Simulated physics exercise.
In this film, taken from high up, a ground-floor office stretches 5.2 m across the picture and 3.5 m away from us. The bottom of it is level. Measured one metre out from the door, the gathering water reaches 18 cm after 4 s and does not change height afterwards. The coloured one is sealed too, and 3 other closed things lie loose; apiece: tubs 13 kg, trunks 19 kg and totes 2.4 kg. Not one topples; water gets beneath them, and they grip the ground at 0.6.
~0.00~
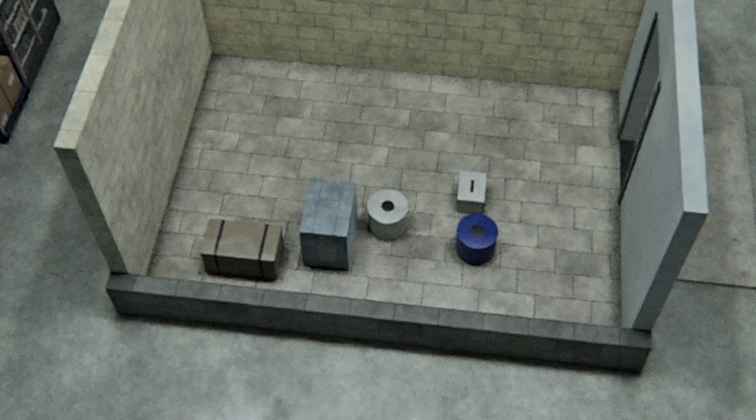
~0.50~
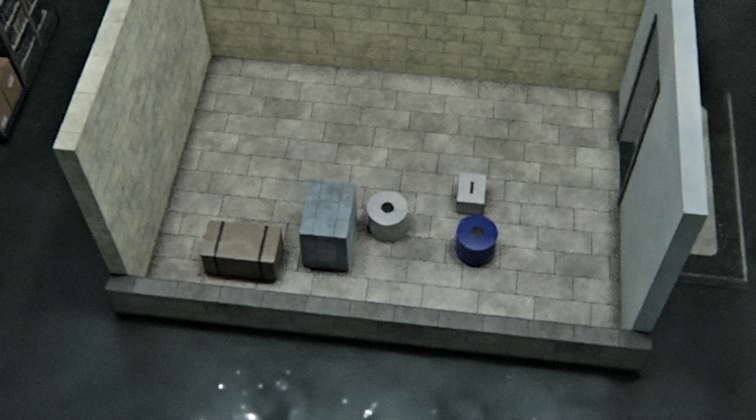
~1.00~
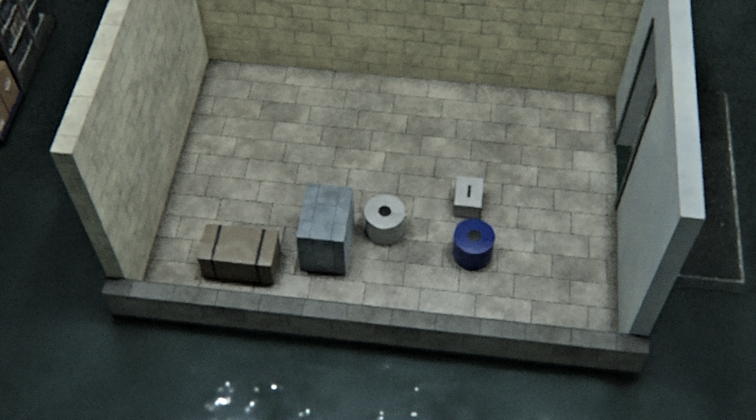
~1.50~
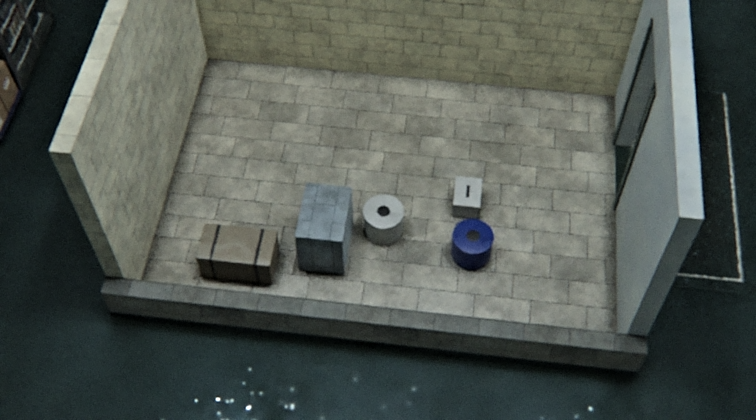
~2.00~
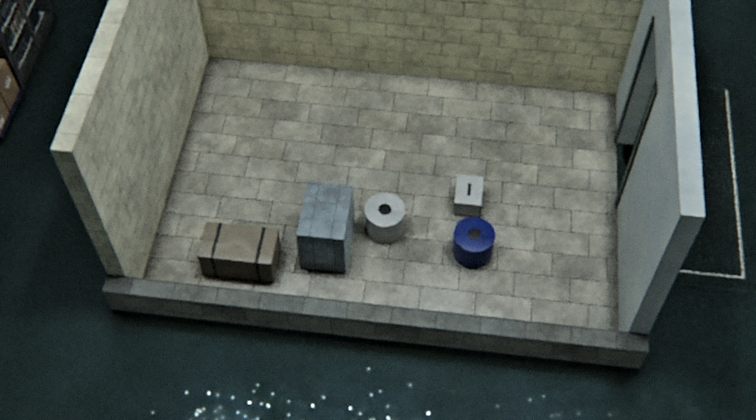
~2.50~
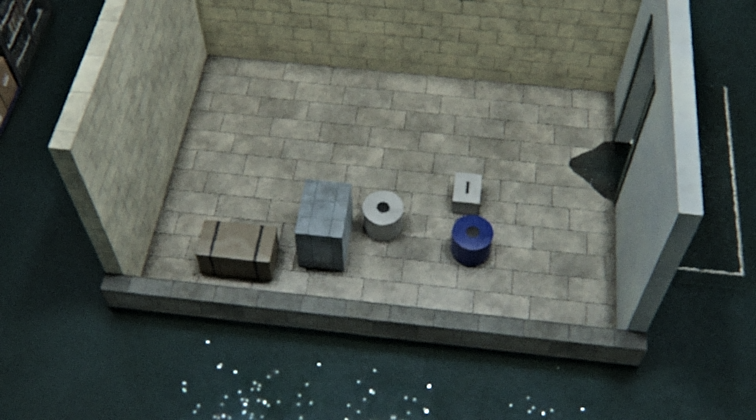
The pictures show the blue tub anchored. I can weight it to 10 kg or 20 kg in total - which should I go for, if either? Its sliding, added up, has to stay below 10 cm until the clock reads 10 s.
10 kg will do.
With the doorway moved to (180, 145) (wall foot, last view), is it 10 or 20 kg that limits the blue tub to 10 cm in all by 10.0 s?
There even the lighter works.
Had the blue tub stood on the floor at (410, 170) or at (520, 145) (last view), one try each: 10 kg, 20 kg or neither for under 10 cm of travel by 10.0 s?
Trial 1 - the lower mass works; trial 2 - only the upper mass works.
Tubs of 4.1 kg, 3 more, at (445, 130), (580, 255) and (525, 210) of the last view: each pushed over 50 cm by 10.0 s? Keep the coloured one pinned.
Listed in turn, they go over the bar, beneath the bar, over the bar.
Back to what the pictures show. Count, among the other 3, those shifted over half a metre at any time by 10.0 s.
Result: 1.
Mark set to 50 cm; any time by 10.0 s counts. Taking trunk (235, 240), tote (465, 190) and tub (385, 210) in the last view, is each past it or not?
The three come out not as far, further, not as far, in that order.
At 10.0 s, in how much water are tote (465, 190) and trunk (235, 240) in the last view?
Some 5 cm at the first, some 2 cm at the second.
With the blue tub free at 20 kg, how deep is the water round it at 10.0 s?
About 4 cm.
After 3.5 s the blue tub would be 0 cm from its start with 10 kg and 0 cm from its start with 20 kg; 0 cm of water round it then.
After 4.5 s the blue tub would be 0 cm from its start with 10 kg and 0 cm from its start with 20 kg; 2 cm of water round it then.
After 7.0 s the blue tub would be 0 cm from its start with 10 kg and 0 cm from its start with 20 kg; 3 cm of water round it then.
After 10.0 s the blue tub would be 0 cm from its start with 10 kg and 0 cm from its start with 20 kg; 4 cm of water round it then.
